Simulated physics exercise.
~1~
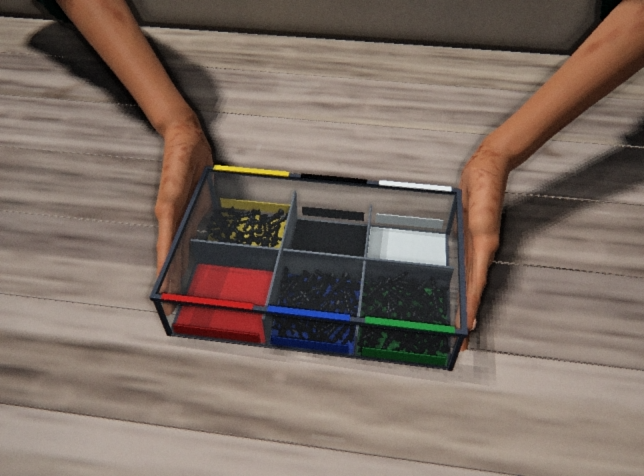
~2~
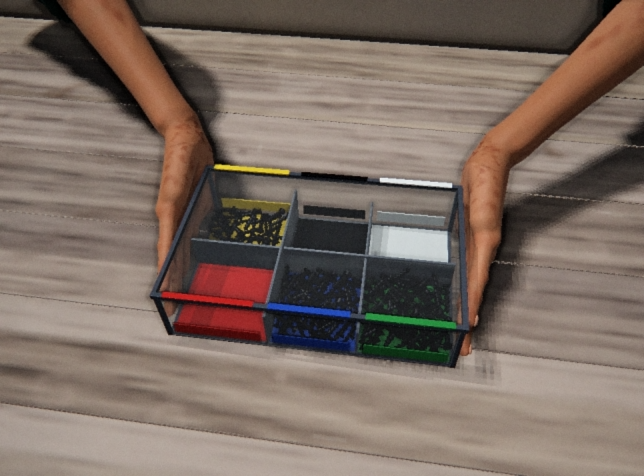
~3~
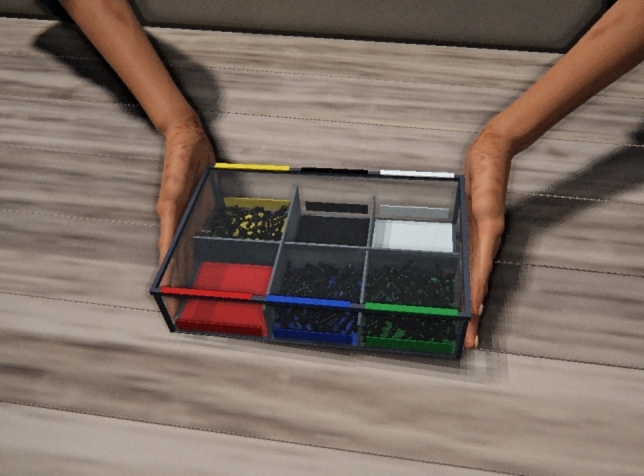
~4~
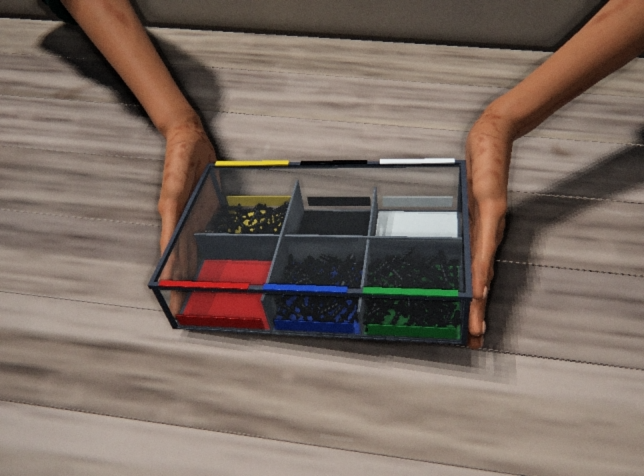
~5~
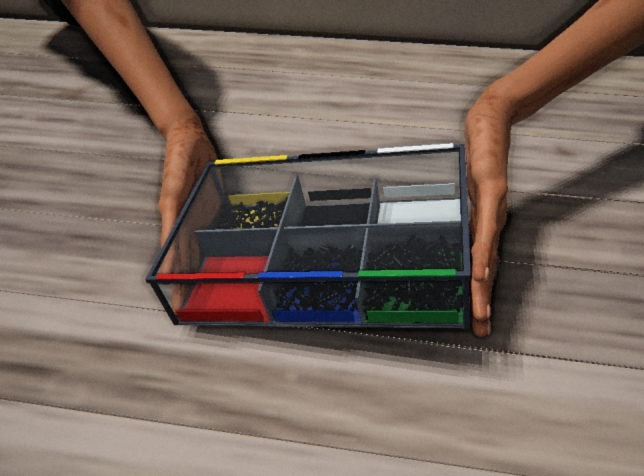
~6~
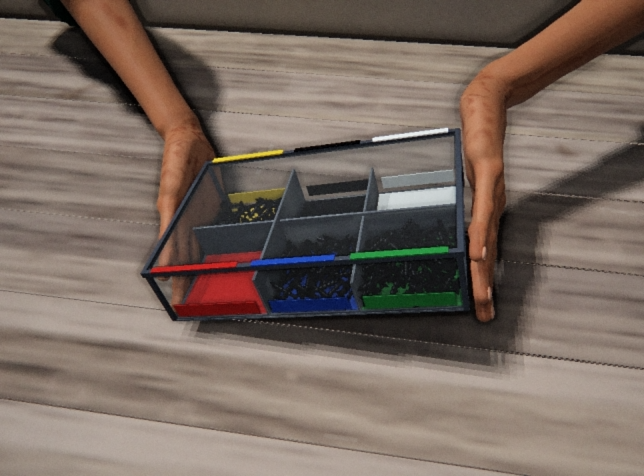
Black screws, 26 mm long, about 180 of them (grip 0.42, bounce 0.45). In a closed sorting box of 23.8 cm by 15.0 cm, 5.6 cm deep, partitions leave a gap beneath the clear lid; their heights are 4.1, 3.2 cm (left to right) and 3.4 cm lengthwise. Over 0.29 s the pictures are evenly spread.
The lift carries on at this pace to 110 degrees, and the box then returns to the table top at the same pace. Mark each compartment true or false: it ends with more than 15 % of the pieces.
Red compartment: False, blue compartment: True, green compartment: False, yellow compartment: True, white compartment: False, black compartment: False.
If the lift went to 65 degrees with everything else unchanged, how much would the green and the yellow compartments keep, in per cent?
Shares: Green 40, yellow 25, in per cent.
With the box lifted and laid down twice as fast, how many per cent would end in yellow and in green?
Yellow = 45 per cent, green = 10 per cent.
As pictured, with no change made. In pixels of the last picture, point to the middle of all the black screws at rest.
Close to pixel (262, 238).
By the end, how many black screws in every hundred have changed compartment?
Roughly 50 %.
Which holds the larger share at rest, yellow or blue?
Answer: Yellow.
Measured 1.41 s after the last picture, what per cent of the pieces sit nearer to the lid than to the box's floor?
60 per cent, give or take.
Then, 1.41 s after the last picture, tilt 110 degrees; blue 40 %, green 10 %, yellow 45 %, black 5 %.
Then, 2.35 s after the last picture, tilt 50 degrees; blue 30 %, yellow 60 %, black 5 %.
Then, 3.28 s after the last picture, tilt 0 degrees; red 5 %, blue 30 %, yellow 60 %, black 5 %.
In the end, red 5 %, blue 30 %, green 0 %, yellow 60 %, white 0 %, black 5 %.
